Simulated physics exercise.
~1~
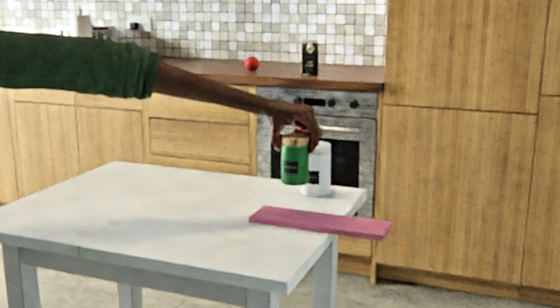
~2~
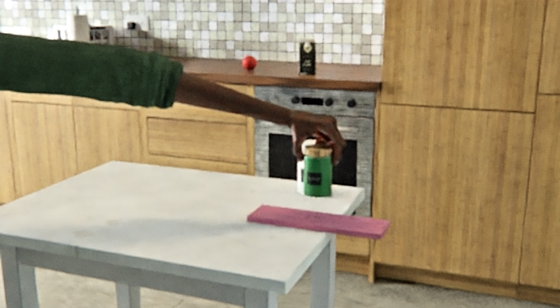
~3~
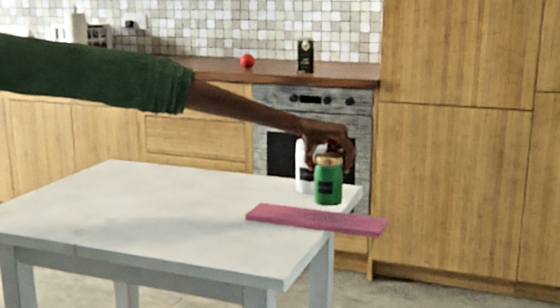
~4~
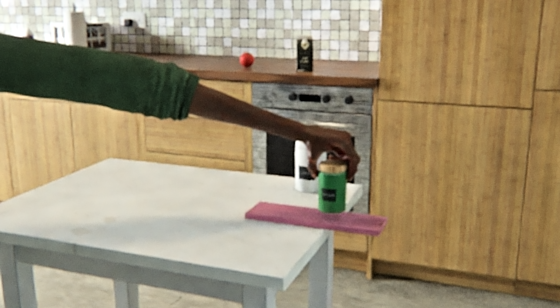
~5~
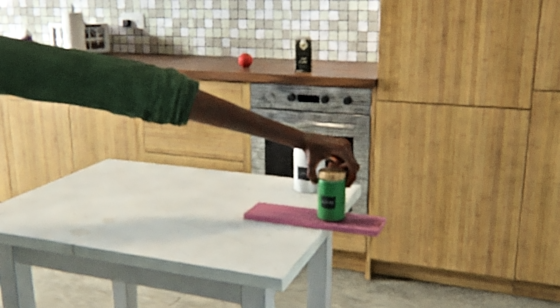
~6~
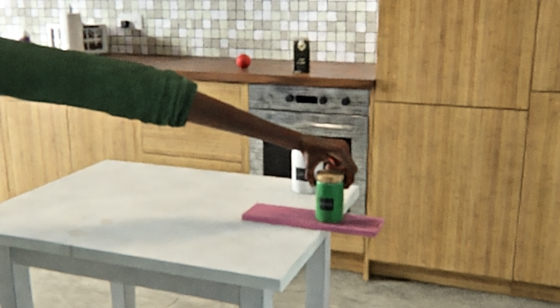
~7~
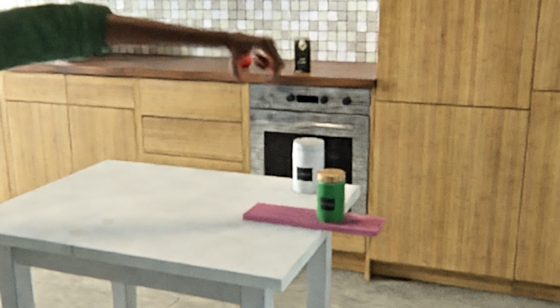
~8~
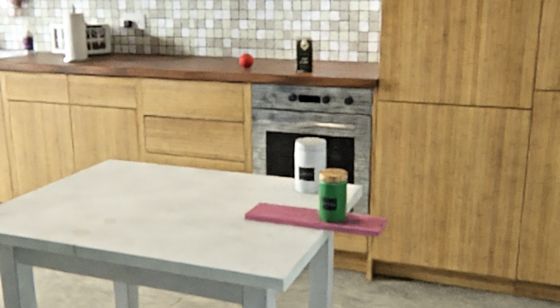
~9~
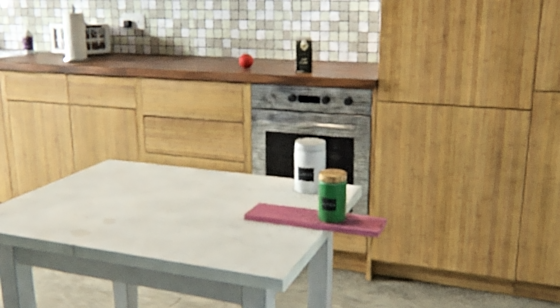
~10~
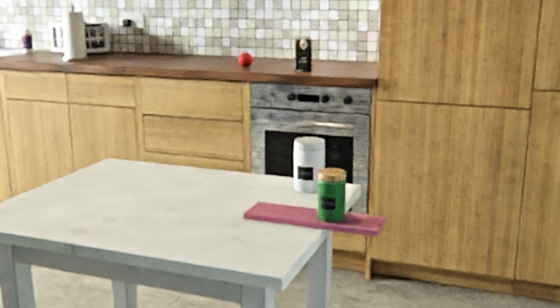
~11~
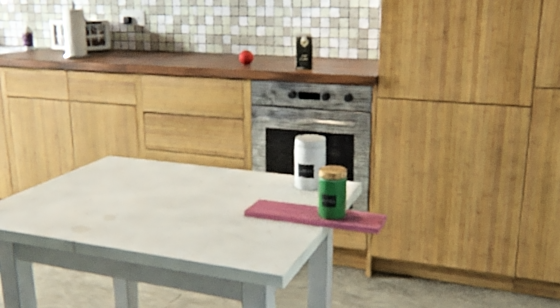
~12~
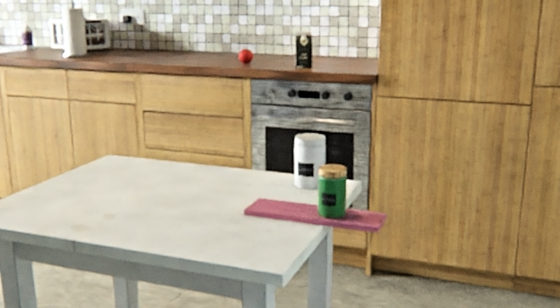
A pink board juts out over the right edge of a pale table in a kitchen with wooden cabinets, an oven and a tiled wall, viewed from slightly above by a gently swaying camera. A white jar stands near the table's far right corner, and a dark-sleeved arm reaching from the left holds a green jar beside it. The hand moves the green jar right and lowers it upright onto the board, near the table's edge. It lets go and withdraws to the left. The board stays put, with both jars still standing.
